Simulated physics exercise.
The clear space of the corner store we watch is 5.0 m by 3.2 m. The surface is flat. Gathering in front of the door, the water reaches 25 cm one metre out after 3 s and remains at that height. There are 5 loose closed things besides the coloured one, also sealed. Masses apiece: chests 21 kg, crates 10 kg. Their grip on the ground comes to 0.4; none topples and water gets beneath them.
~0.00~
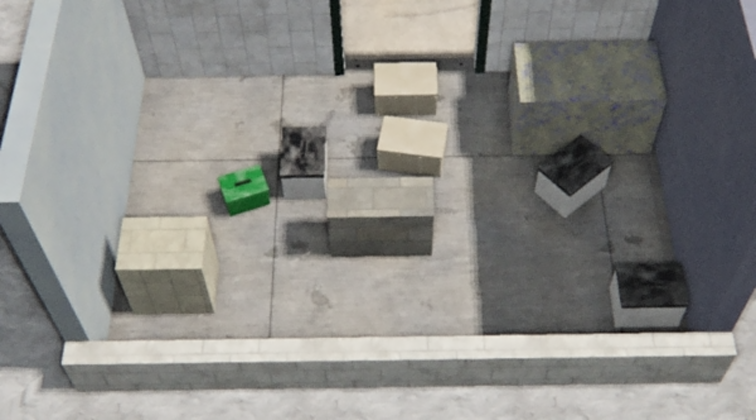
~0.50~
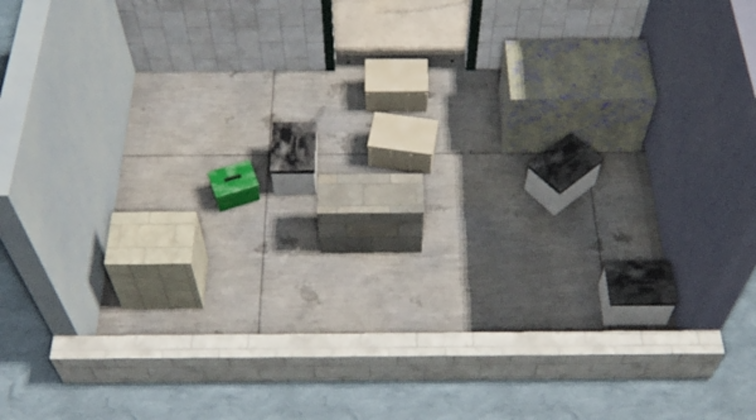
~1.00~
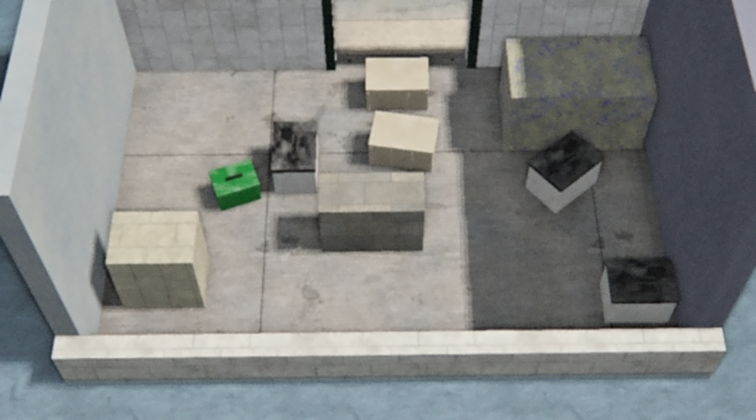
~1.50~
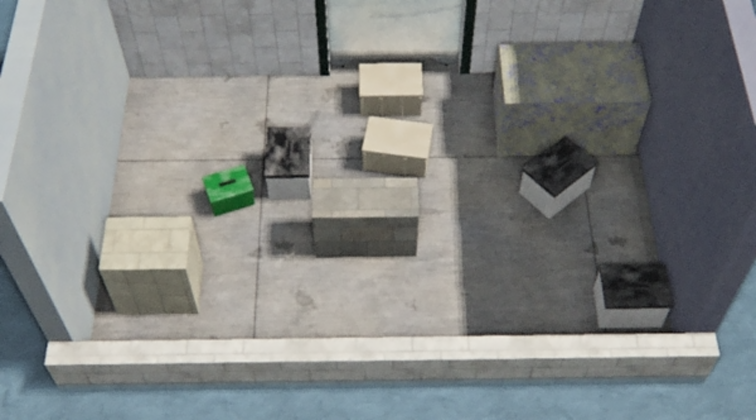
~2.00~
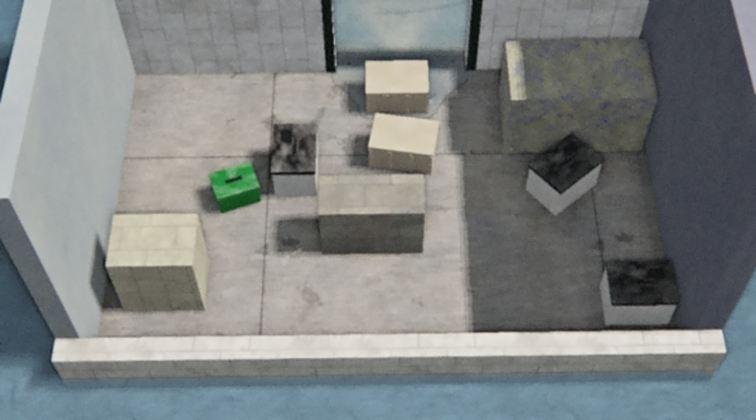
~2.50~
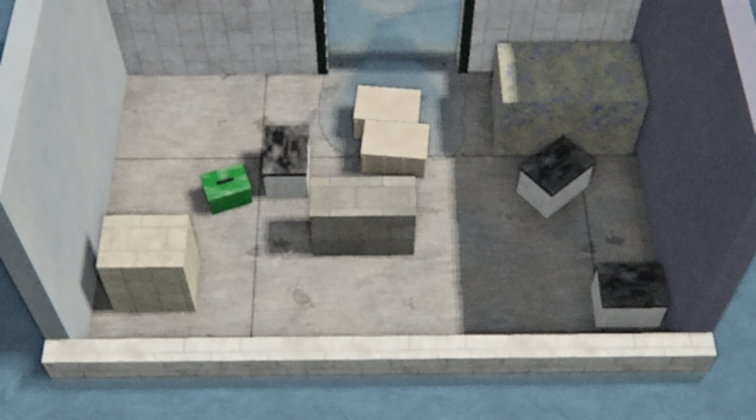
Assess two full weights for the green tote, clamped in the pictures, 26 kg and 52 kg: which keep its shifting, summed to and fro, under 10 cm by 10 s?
Both weights do.
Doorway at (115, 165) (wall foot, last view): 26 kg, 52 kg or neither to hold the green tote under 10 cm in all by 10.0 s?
Lab note: Upper mass required.
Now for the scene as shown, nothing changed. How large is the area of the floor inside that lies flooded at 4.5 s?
Close to 9.5 m2, I'd say.
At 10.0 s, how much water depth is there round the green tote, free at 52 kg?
Close to 13 cm deep.
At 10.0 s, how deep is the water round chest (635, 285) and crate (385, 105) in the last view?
16 and 15 cm.
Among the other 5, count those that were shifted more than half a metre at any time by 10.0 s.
My count gives 3.
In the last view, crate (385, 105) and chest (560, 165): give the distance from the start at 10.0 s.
Respectively 250 and 10 cm.
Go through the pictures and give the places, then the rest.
The first frame shows the green tote at (243, 183) rests on the ground; 0.0 m2 under water; 0 of 6 have shifted.
The second frame shows the green tote at (233, 178), on the bottom; 0.0 m2 under water; 0 of 6 have shifted.
The third frame shows the green tote at (234, 178), on the bottom; water covers 0.0 m2; 0 of 6 have shifted.
The fourth frame shows the green tote at (228, 183) rests on the ground; water covers 0.0 m2; 0 of 6 have shifted.
The fifth frame shows the green tote at (234, 180), on the bottom; water covers 0.3 m2; 0 of 6 have shifted.
The sixth frame shows the green tote at (225, 182), on the bottom; water covers 1.2 m2; 1 of 6 have shifted.
After 3.5 s the green tote would be 0 cm from its start with 26 kg and 0 cm from its start with 52 kg; 0 cm of water round it then.
After 4.5 s the green tote would be 1 cm from its start with 26 kg and 0 cm from its start with 52 kg; 1 cm of water round it then.
After 7.0 s the green tote would be 1 cm from its start with 26 kg and 0 cm from its start with 52 kg; 1 cm of water round it then.
After 10.0 s the green tote would be 2 cm from its start with 26 kg and 0 cm from its start with 52 kg; 13 cm of water round it then.
